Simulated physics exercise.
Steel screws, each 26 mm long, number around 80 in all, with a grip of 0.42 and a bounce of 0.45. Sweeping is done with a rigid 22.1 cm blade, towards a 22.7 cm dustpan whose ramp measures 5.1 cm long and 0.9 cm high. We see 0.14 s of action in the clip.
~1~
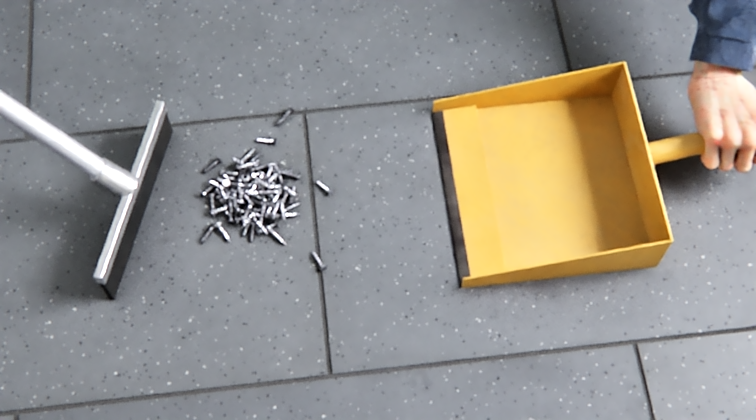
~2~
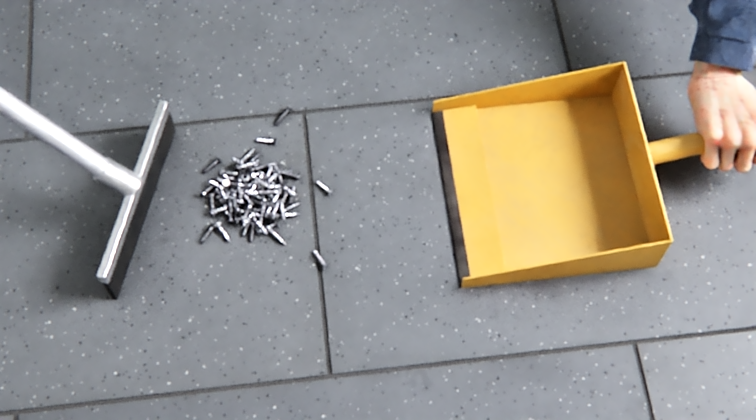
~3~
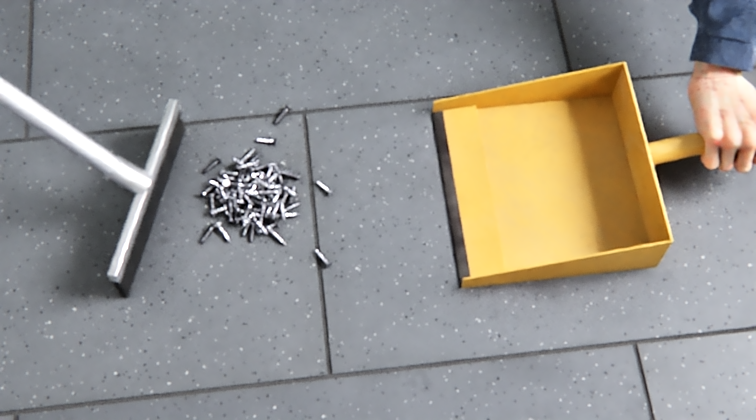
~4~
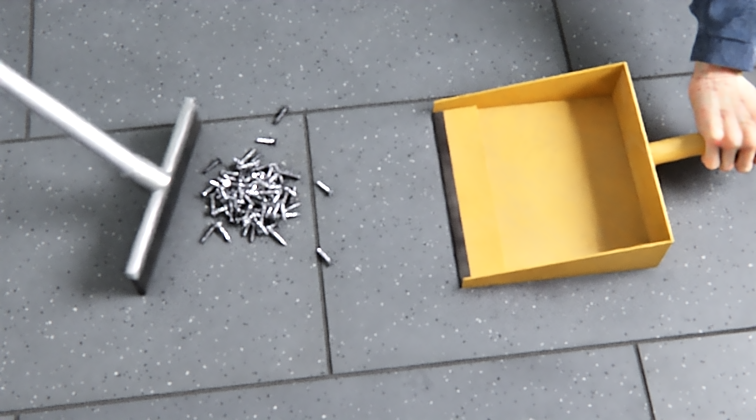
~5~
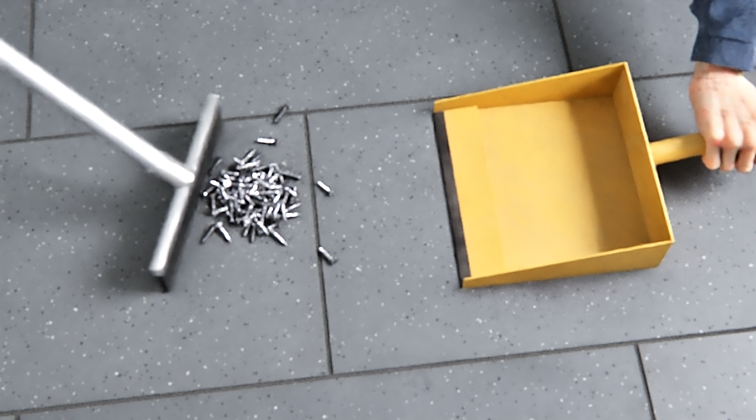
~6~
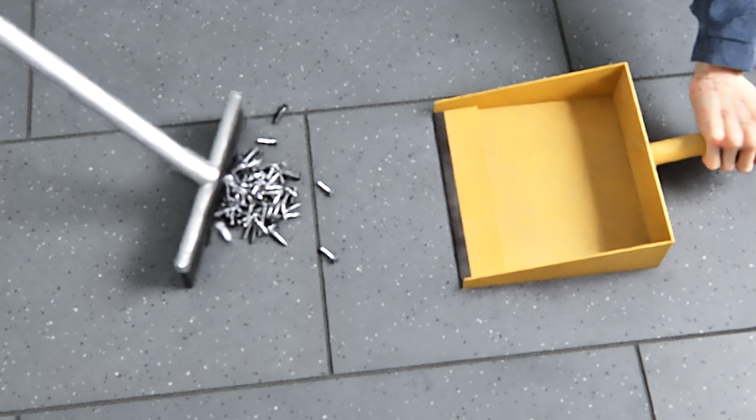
On a speckled grey tiled floor, a small heap of short metal pieces lies between a metal-handled blade on the left and a yellow dustpan held by a hand on the right. The blade slides slowly rightward, reaches the heap and nudges its left edge, while the dustpan stays still.
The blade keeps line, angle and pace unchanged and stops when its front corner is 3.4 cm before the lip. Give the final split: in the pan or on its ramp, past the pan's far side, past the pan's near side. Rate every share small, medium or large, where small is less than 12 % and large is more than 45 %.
Ratings - pan: Medium; far side: Small; near side: Small.
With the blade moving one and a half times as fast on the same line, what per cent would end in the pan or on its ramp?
It would be around 50 percent.
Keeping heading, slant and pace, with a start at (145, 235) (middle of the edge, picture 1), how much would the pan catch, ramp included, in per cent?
20 %.
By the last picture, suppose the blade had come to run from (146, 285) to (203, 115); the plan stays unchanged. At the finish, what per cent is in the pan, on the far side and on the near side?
Pan 0 % / far 0 % / near 5 %.
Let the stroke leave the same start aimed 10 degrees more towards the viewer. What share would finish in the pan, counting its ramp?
It would be near 25 per cent.
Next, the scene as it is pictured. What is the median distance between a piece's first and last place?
The figure is about 22 cm.
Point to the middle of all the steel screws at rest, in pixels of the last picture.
Approximately (434, 191) in the last view.
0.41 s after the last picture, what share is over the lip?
About 20 percent up to then.
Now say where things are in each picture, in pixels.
Blade from (101, 279) to (161, 109), moved 0.0 cm, 0 of the pieces shifted so far; middle of the pieces at (258, 193); pan at (557, 185), in the first frame.
Blade from (105, 278) to (164, 109), moved 0.4 cm, 0 of the pieces shifted so far; middle of the pieces at (257, 193), in the second frame.
Blade from (115, 276) to (175, 108), moved 1.5 cm, 2 of the pieces shifted so far; middle of the pieces at (258, 193), in the third frame.
Blade from (133, 274) to (191, 106), moved 3.3 cm, 2 of the pieces shifted so far; middle of the pieces at (258, 193), in the fourth frame.
Blade from (158, 270) to (214, 103), moved 5.9 cm, 2 of the pieces shifted so far; middle of the pieces at (259, 194), in the fifth frame.
Blade from (183, 267) to (236, 100), moved 8.5 cm, 17 of the pieces shifted so far; middle of the pieces at (260, 194); pan at (558, 186), in the sixth frame.
Then, 0.12 s after the last picture, middle of the blade 16 cm from the lip; 0 % over the lip, far side 0 %, near side 0 %.
Then, 0.20 s after the last picture, middle of the blade 9 cm from the lip; 0 % over the lip, far side 0 %, near side 0 %.
Then, 0.41 s after the last picture, middle of the blade 7 cm from the lip; 20 % over the lip, far side 0 %, near side 0 %.
In the end, pan 20 %, far side 5 %, near side 5 %, in front of the lip or behind the blade 75 %.
